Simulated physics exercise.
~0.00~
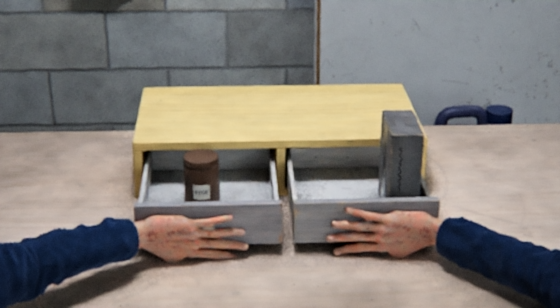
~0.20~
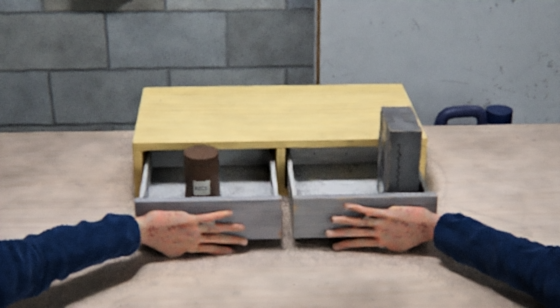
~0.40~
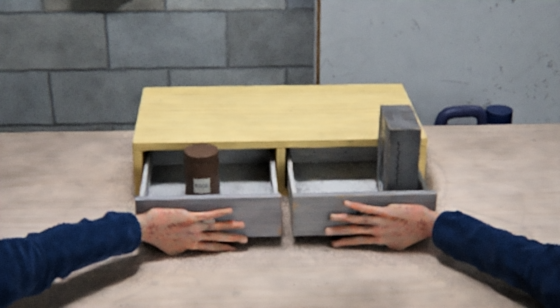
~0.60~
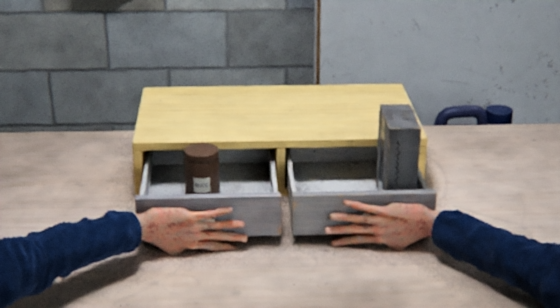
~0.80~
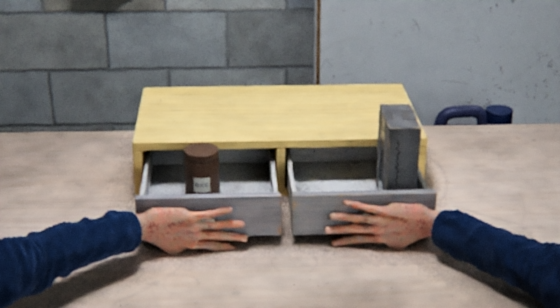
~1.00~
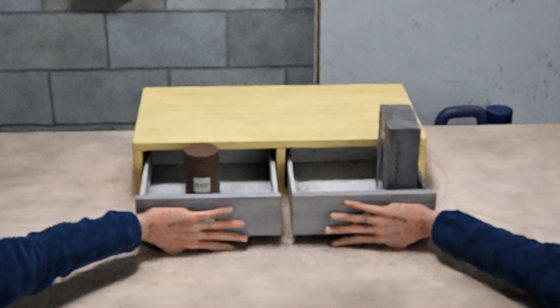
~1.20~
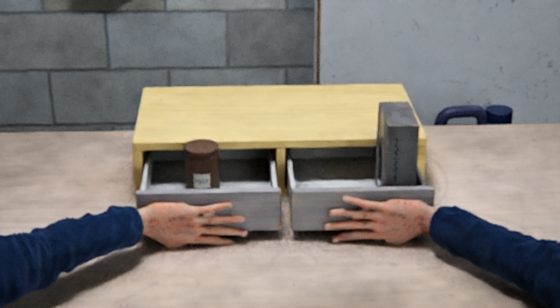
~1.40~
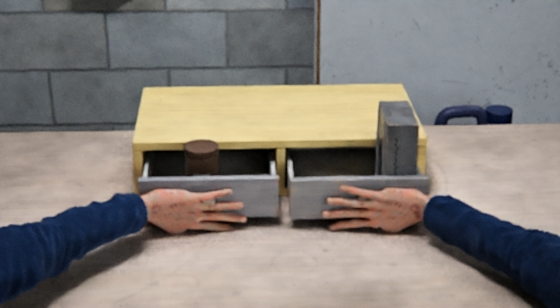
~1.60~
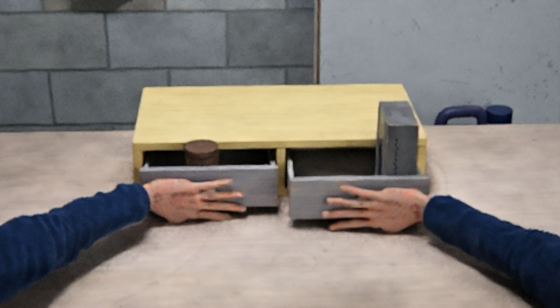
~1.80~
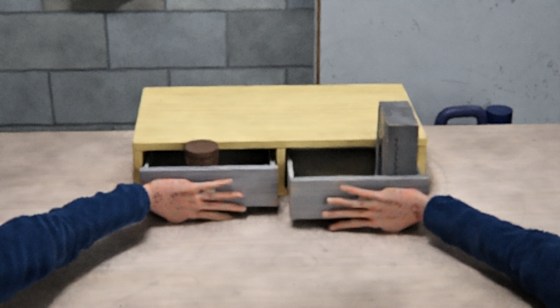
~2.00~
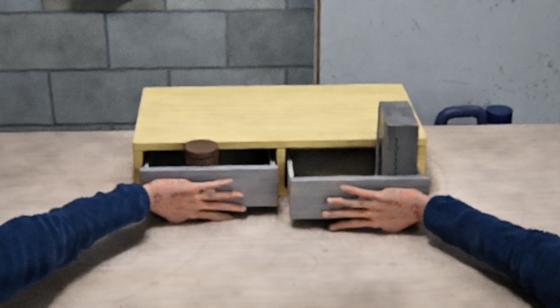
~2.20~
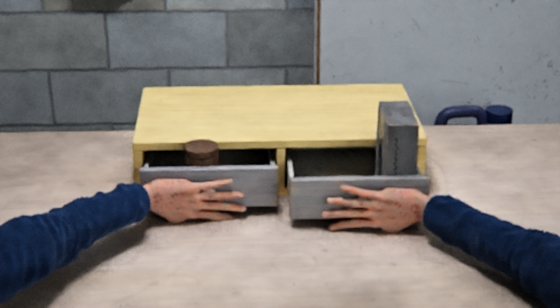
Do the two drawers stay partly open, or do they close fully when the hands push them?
Both drawers stay partly open. They slide in a little under the hands, then stop short of closing.
